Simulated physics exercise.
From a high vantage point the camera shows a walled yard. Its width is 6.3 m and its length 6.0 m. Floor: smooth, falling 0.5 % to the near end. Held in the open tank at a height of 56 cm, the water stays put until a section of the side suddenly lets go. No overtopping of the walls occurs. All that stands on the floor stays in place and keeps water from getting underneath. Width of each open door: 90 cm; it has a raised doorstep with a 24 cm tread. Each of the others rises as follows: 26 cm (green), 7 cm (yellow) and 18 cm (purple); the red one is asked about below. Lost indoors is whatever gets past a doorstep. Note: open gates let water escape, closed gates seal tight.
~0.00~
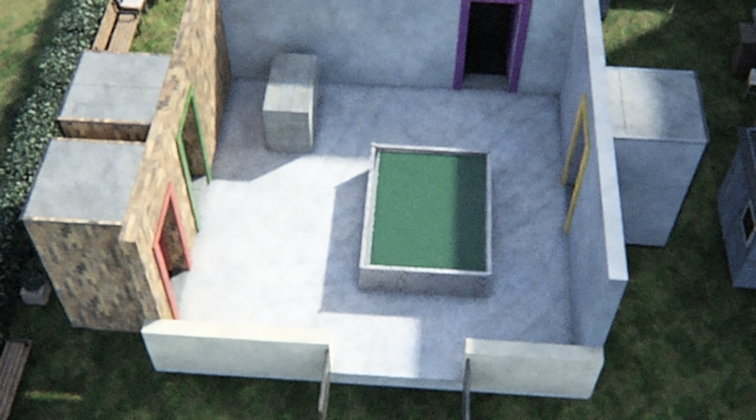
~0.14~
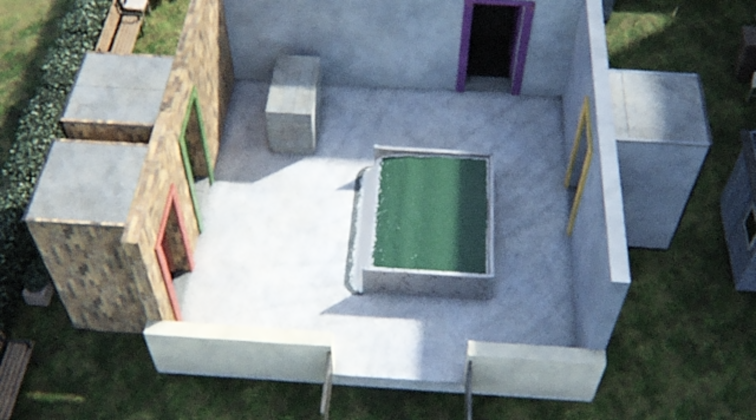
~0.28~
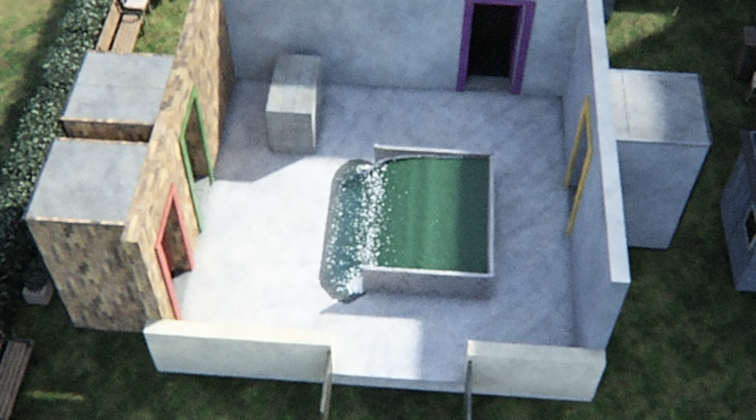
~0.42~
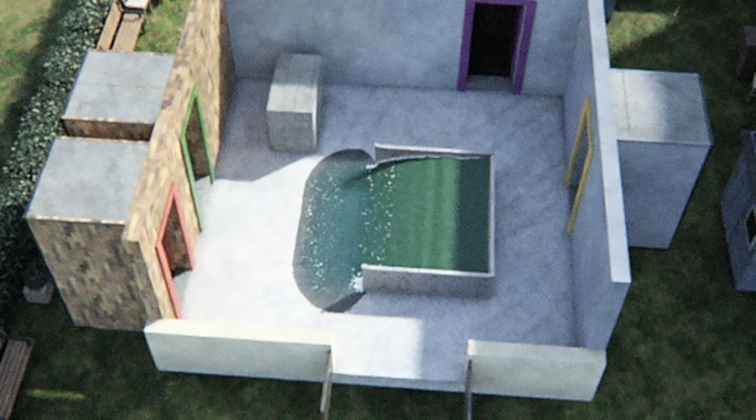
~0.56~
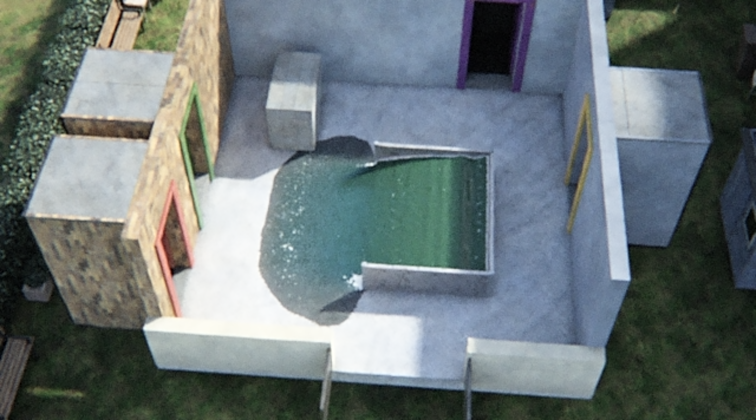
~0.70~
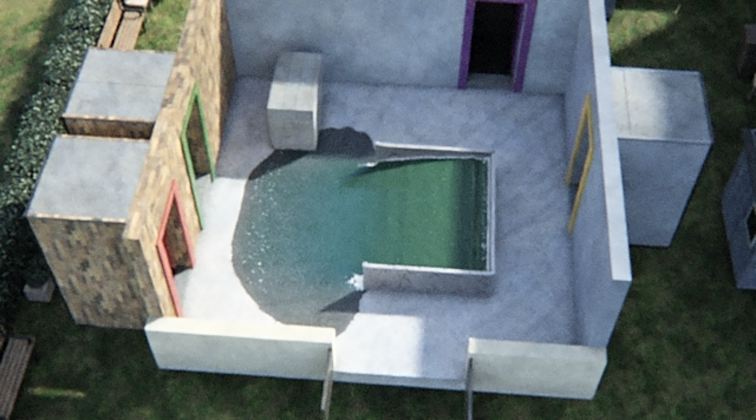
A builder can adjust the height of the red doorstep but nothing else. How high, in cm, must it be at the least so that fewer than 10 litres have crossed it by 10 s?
At least roughly 24 cm high.
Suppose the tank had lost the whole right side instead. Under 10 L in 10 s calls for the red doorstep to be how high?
Then the minimum is about 10.5 cm.
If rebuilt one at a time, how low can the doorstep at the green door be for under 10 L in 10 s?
The green one would have to be about 30 cm high.
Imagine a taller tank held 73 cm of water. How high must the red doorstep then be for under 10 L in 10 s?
It would take a step of about 31 cm.
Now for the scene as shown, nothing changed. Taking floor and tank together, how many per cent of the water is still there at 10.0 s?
Some 80 %.
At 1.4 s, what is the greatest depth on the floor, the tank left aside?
Up to some 36 centimetres, I'd say.
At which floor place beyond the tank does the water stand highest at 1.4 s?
Around (205, 217).
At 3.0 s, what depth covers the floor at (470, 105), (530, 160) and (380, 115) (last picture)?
Roughly 0, 0 and 1 centimetres.
After 1.4 s water covers 40 % of the floor, deepest (36 cm) near (205, 217); 14 cm at the red door, 6 litres in over its 6 cm doorstep.
After 3.0 s water covers 50 % of the floor, deepest (32 cm) near (175, 345); 21 cm at the red door, 128 litres in over its 6 cm doorstep.
After 10.0 s water covers 95 % of the floor, deepest (11 cm) near (541, 230); 8 cm at the red door, 301 litres in over its 6 cm doorstep.
At the red door as built, the water arrived by 1.1 s and peaked near 22 cm at 2.8 s.
Run again over the same 10 s with other heights there, 19 litres in over 21.5 cm, 1 litre over 29 cm. The limit of 10 litres is kept from about 24 cm up.
